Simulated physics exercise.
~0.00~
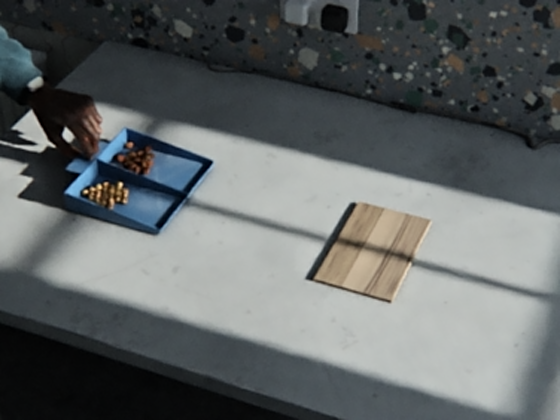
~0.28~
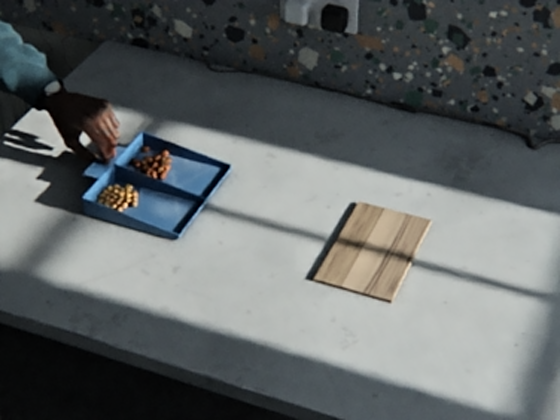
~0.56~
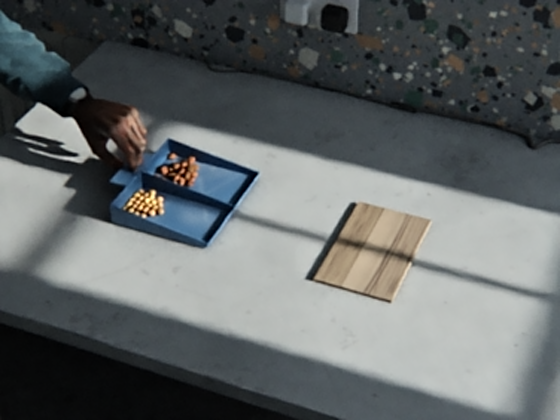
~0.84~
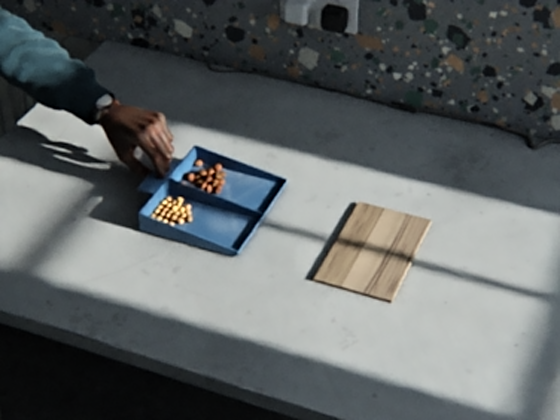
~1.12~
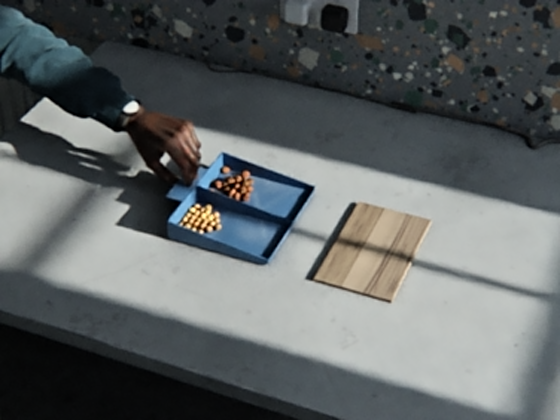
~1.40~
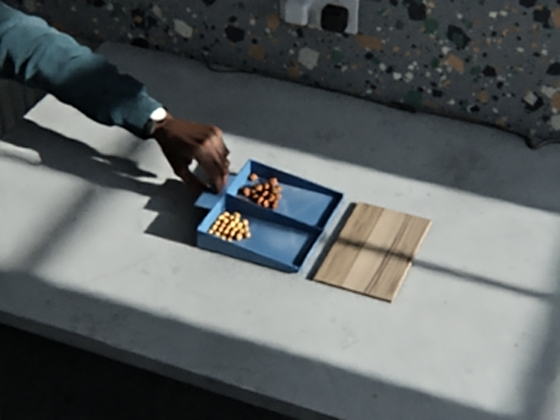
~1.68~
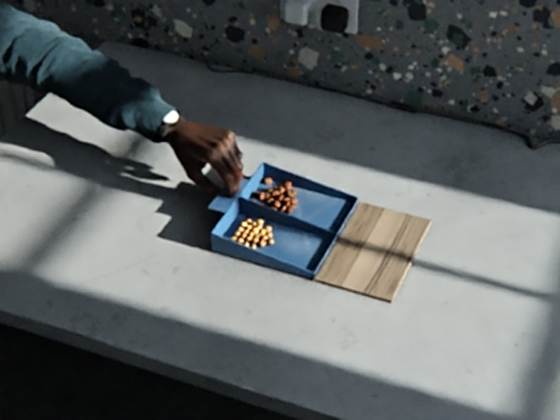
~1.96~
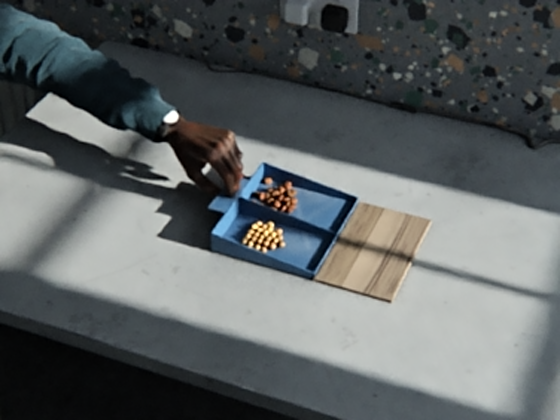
A blue divided tray holding two small piles of round, nut-like pieces slides right across a grey table, pushed by a hand, until it stops against a flat wooden board; the pale front pile then shifts slightly towards the board while the reddish-brown back pile stays put.
